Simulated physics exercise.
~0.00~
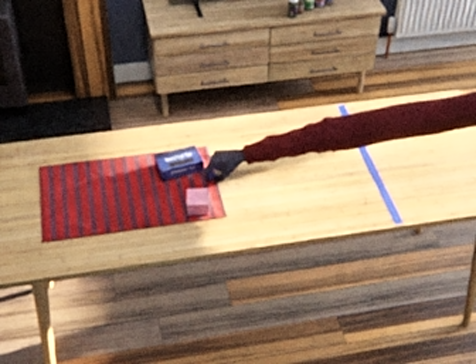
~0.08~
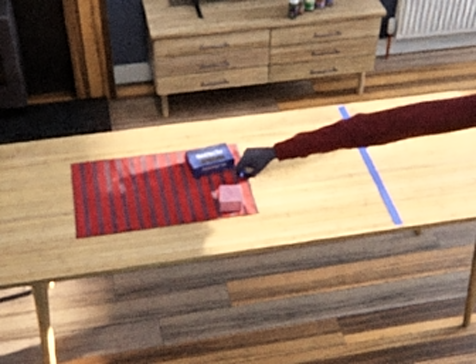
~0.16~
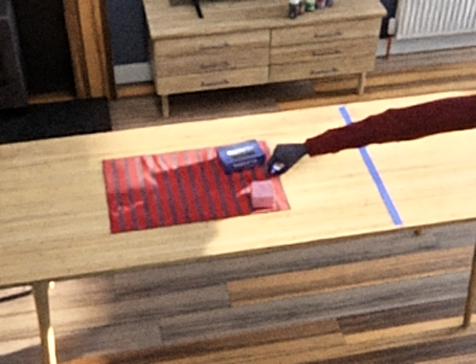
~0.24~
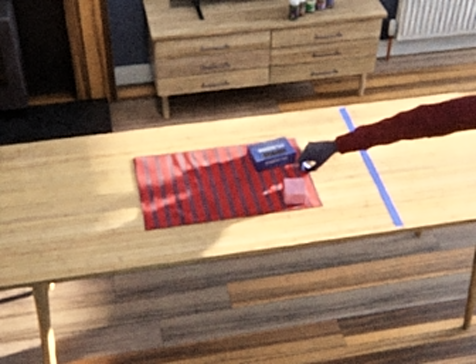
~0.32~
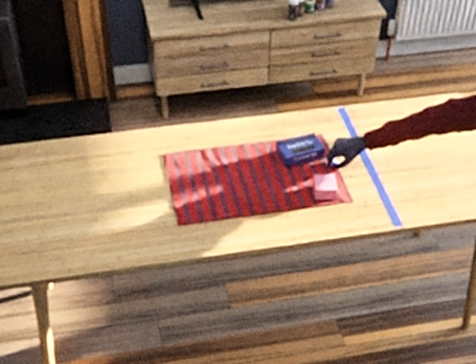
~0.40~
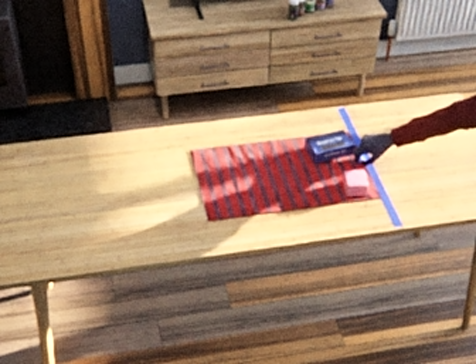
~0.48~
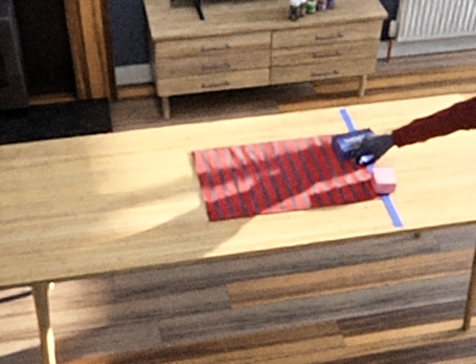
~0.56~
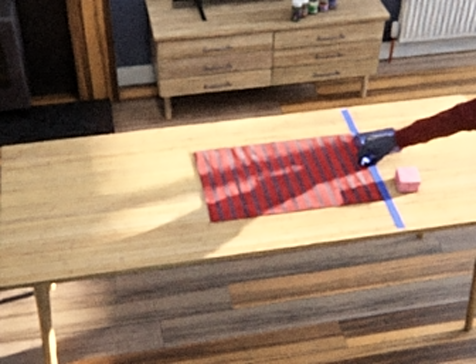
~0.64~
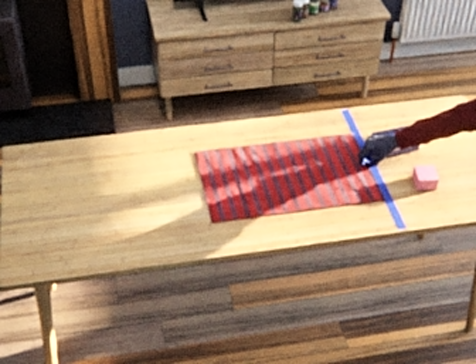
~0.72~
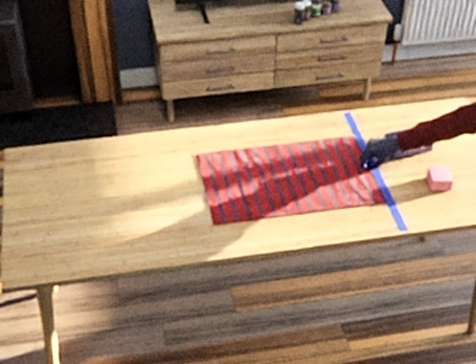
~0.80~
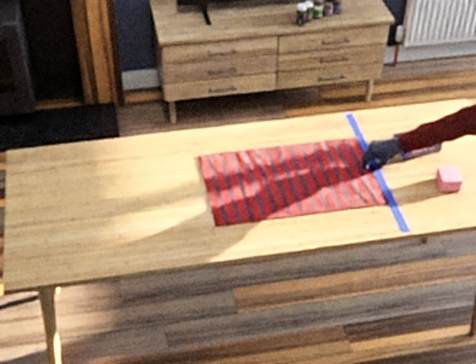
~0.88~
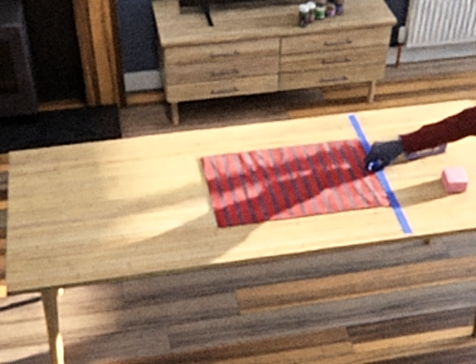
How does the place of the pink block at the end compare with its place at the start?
At the start the pink block sits on the red cloth, well to the left of the blue tape. At the end it rests on the bare table to the right of the tape.
